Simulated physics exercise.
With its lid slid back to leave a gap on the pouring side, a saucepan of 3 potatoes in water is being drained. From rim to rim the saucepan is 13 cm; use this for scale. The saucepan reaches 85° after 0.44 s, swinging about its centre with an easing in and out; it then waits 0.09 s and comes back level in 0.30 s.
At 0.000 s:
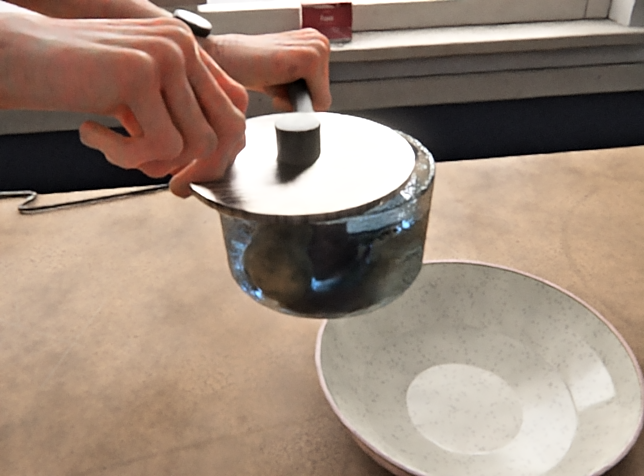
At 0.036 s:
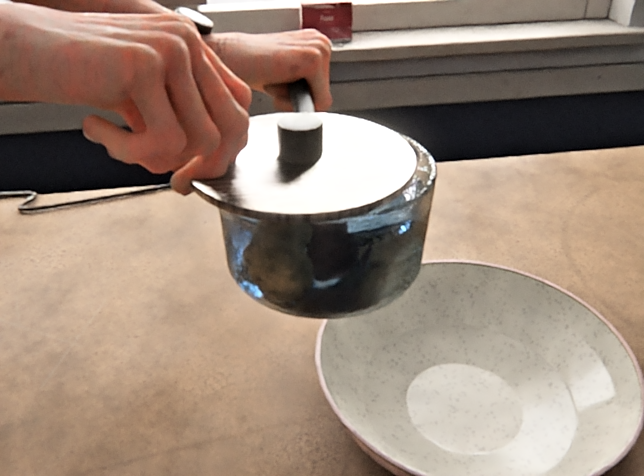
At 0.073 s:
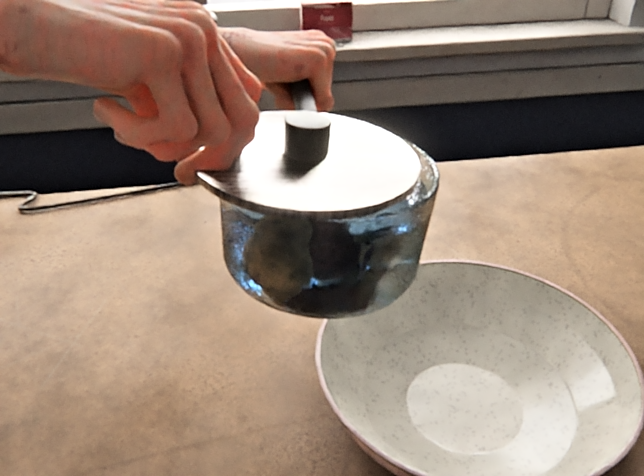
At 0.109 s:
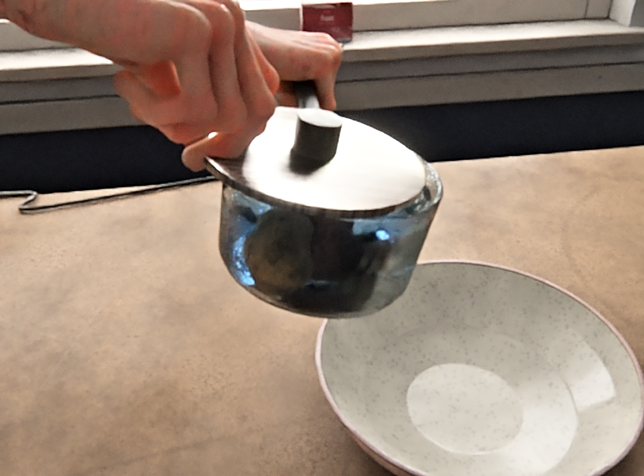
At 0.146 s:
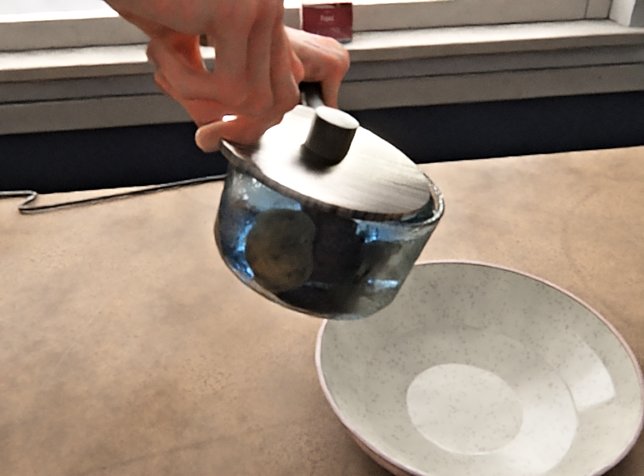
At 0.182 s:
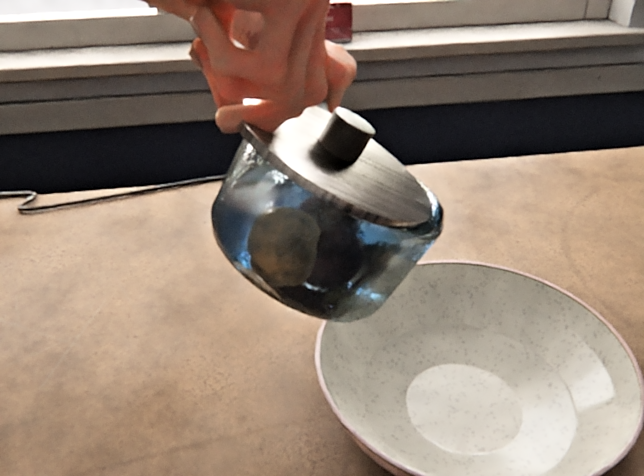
A lidded glass saucepan, held in two hands above a brown countertop beside a speckled bowl, stayed nearly level at first, then tilted steadily down to the right, its lid slanting with it.
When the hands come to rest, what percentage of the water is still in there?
About 36 per cent.
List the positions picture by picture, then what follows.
In the first frame, tilt 0°; pouring edge (428, 158); surface from (221, 196) to (423, 179); the lid's edge is at (407, 150), 10 mm short of the rim.
In the second frame, tilt 1°; pouring edge (429, 160); surface from (223, 194) to (423, 179).
In the third frame, tilt 6°; pouring edge (432, 167); surface from (224, 192) to (426, 182).
In the fourth frame, tilt 12°; pouring edge (435, 178); surface from (227, 190) to (430, 184).
In the fifth frame, tilt 21°; pouring edge (436, 193); surface from (226, 190) to (435, 188).
In the sixth frame, tilt 31°; pouring edge (434, 210); surface from (225, 188) to (435, 200); 1 per cent is over the edge; the lid's edge is at (423, 195), 10 mm short of the rim.
By 0.35 s the tilt is 76° and 78 per cent of the water is still in the saucepan.
By 0.47 s the tilt is 85° and 59 per cent of the water is still in the saucepan.
By 0.60 s the tilt is 74° and 43 per cent of the water is still in the saucepan.
By 0.74 s the tilt is 17° and 36 per cent of the water is still in the saucepan.
At rest 36 per cent of the water is still in the saucepan.
